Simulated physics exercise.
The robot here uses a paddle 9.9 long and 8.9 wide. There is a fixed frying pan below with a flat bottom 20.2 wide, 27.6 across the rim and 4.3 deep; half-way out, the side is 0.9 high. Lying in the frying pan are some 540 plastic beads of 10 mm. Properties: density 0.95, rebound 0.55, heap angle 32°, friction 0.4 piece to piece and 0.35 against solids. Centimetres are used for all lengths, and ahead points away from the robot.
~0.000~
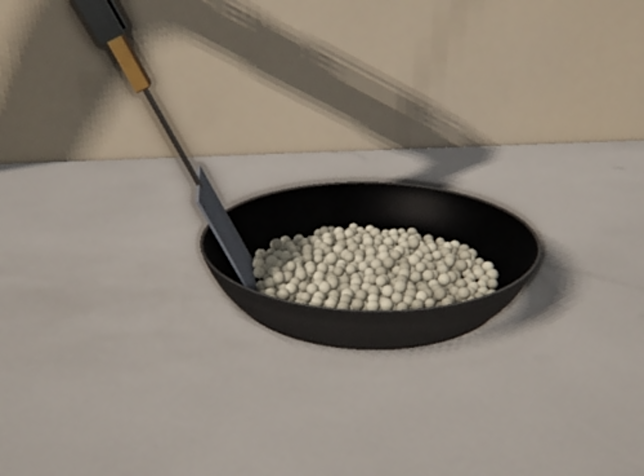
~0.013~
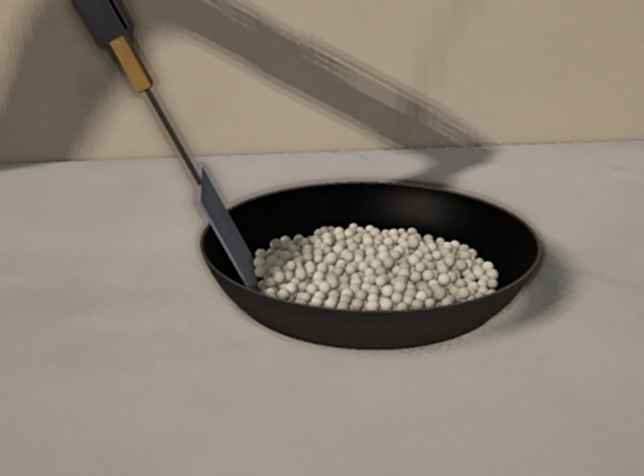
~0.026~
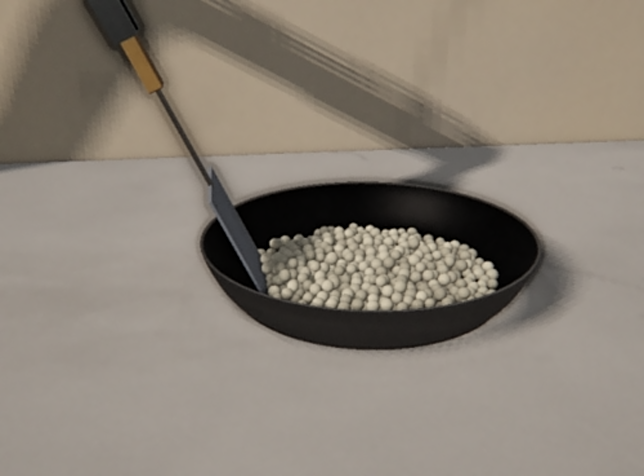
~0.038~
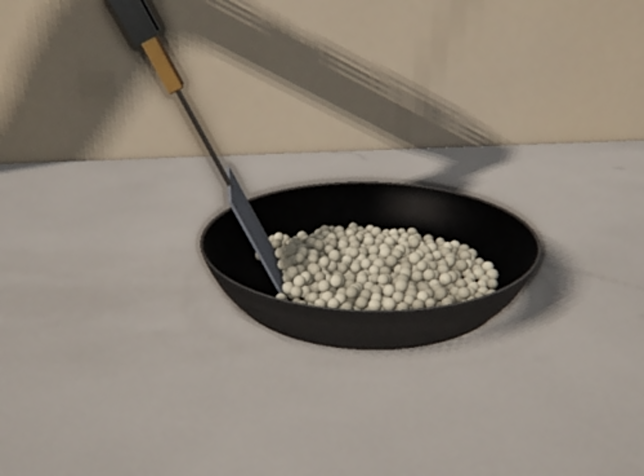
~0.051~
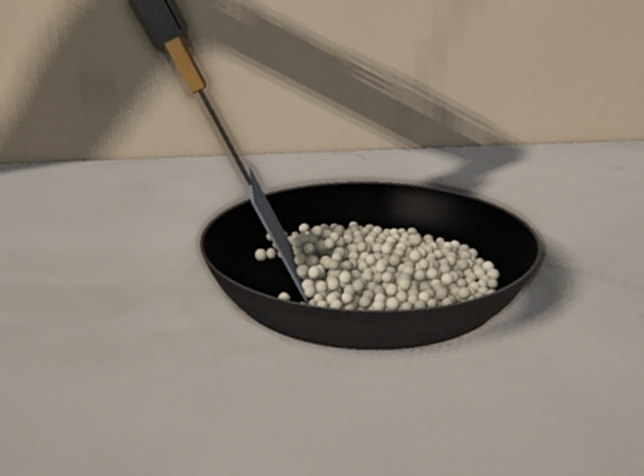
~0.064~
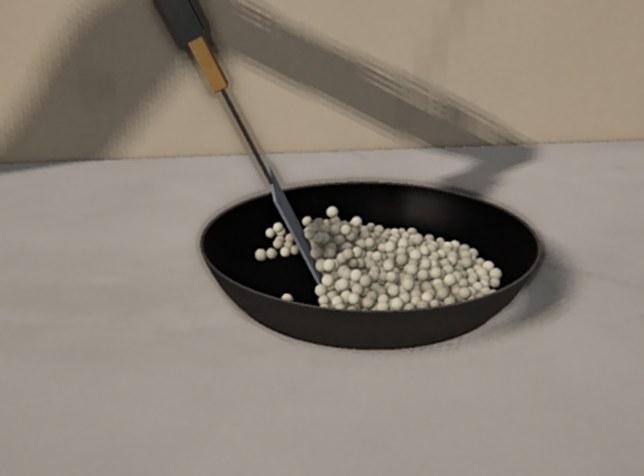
At the start, a robot's paddle rests at the left edge of a black frying pan filled with pale beads. It then slides to the right through the beads, pushing them into a taller heap, while a few slip behind it onto the cleared left side of the pan.
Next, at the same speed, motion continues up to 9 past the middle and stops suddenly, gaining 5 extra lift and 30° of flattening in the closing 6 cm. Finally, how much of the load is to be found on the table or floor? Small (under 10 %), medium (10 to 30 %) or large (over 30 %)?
Medium.
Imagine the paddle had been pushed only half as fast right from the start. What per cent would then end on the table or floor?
0 %.
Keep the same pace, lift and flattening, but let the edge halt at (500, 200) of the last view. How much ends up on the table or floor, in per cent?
About 20 per cent.
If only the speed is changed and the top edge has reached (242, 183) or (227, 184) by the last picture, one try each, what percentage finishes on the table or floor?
First try around 5 %, second try around 0 %.
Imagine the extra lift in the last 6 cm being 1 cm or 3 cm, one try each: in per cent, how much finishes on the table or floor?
It comes to around 10 per cent on the first try and around 15 per cent on the second.
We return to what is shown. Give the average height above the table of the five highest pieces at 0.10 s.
They are near 7 cm up.
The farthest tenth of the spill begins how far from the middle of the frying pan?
Distance from centre: Approx. 120 cm.
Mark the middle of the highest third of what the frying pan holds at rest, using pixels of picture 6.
About (462, 254).
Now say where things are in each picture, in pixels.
The first frame shows paddle top edge at (198, 183), sloping 65°; upper third of the load around (370, 266), from x 260 to 495, top at y 230; 540 in the frying pan.
The second frame shows paddle top edge at (200, 183), sloping 65°; upper third of the load around (370, 266), from x 260 to 495, top at y 230.
The third frame shows paddle top edge at (210, 183), sloping 65°; upper third of the load around (368, 266), from x 260 to 495, top at y 230.
The fourth frame shows paddle top edge at (229, 183), sloping 65°; upper third of the load around (359, 264), from x 260 to 495, top at y 225.
The fifth frame shows paddle top edge at (250, 183), sloping 65°; upper third of the load around (356, 261), from x 260 to 495, top at y 225.
The sixth frame shows paddle top edge at (271, 182), sloping 65°; upper third of the load around (360, 257), from x 260 to 495, top at y 210; 540 in the frying pan.
By 0.10 s, sloping 65°, highest piece 9 above the table; 540 in the frying pan.
By 0.13 s, sloping 58°, highest piece 11 above the table; 539 in the frying pan, 1 on the blade or in flight.
By 0.34 s, sloping 35°, highest piece 9 above the table; 455 in the frying pan, 79 on the table or floor, 6 on the blade or in flight.
By 1.39 s, sloping 35°, highest piece 3 above the table; 455 in the frying pan, 85 on the table or floor.
Final count, 455 in the frying pan, 85 on the table or floor. That is 16 % on the table or floor.
